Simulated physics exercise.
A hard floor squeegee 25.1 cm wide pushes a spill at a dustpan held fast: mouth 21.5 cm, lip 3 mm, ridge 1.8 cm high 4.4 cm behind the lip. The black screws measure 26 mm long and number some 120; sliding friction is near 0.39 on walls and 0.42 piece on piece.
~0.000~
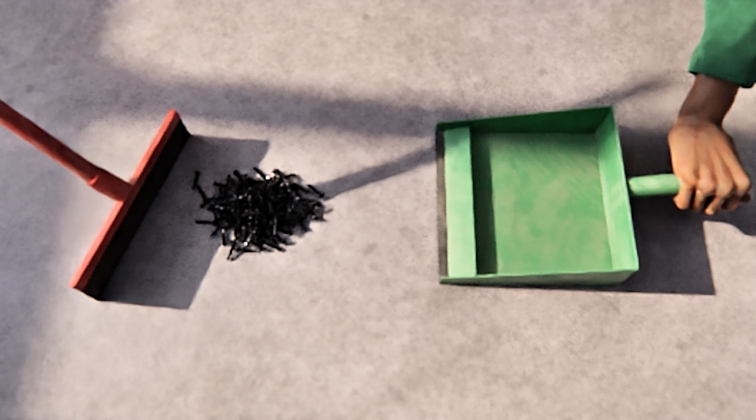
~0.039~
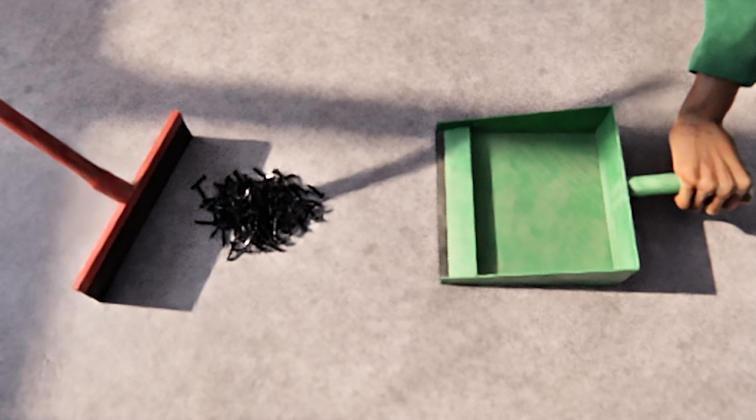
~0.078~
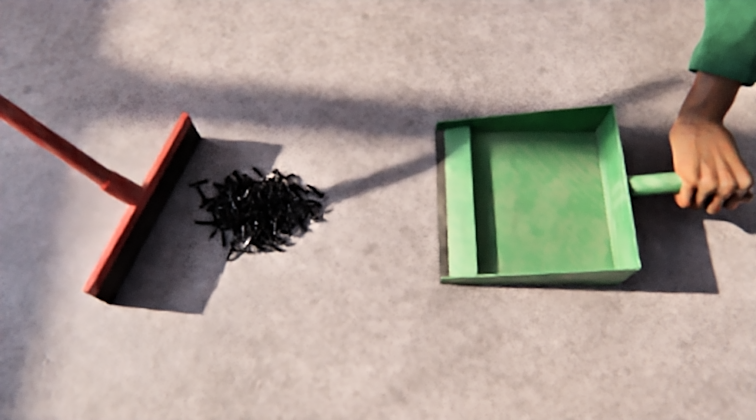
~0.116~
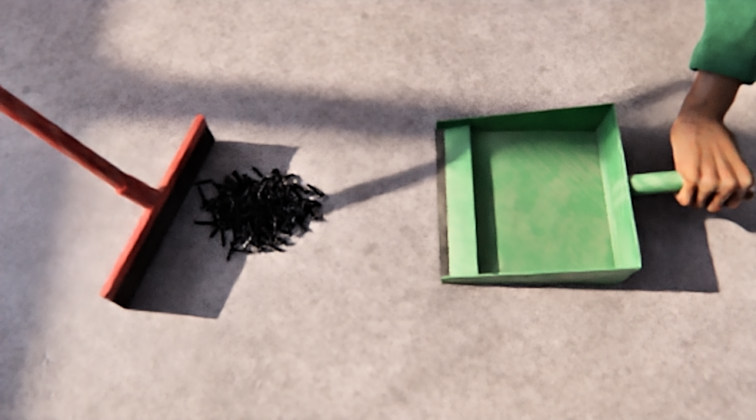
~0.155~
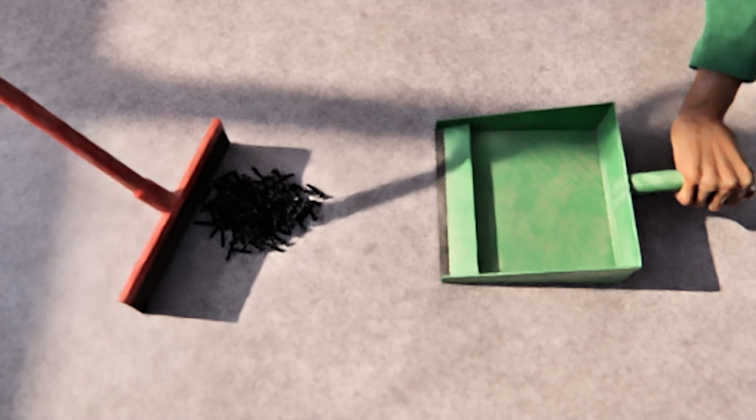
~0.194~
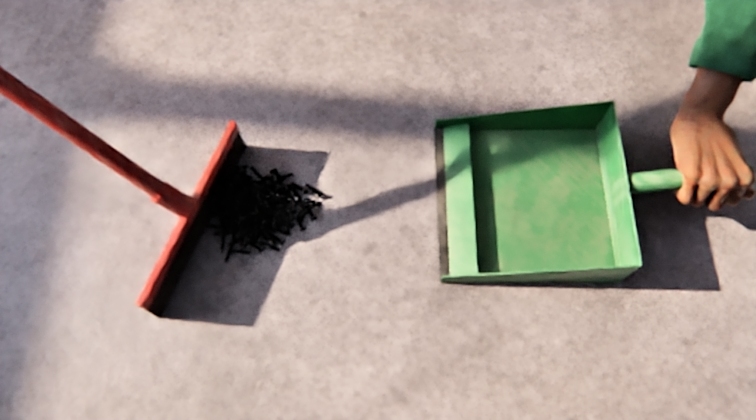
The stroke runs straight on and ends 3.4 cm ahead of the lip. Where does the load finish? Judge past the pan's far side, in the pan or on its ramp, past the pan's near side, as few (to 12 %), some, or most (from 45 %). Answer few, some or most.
Far side: Few, pan: Few, near side: Some.
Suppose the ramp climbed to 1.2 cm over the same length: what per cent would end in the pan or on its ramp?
Then about 5 per cent.
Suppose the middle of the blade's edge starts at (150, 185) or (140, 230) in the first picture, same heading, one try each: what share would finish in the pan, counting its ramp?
Some 5 and 10 per cent.
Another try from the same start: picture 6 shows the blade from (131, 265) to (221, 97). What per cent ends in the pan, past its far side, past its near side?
Pan 0, far 0, near 0.
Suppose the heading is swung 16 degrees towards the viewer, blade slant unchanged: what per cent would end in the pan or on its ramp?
It would be near 5 per cent.
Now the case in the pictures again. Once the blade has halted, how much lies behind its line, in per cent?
Roughly 0 per cent.
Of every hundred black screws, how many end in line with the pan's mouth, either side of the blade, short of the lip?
About 75 per cent.
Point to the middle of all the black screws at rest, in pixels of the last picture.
Near (419, 244).
Then, at 0.39 s, middle of the blade 19 cm from the lip; 0 % over the lip, far side 0 %, near side 0 %.
After 0.52 s, middle of the blade 11 cm from the lip; 0 % over the lip, far side 0 %, near side 10 %.
Then, at 0.78 s, middle of the blade 8 cm from the lip; 5 % over the lip, far side 0 %, near side 20 %.
In the end, at 1.3 s, far side 0 %, pan 5 %, near side 20 %, in front of the lip or behind the blade 75 %.
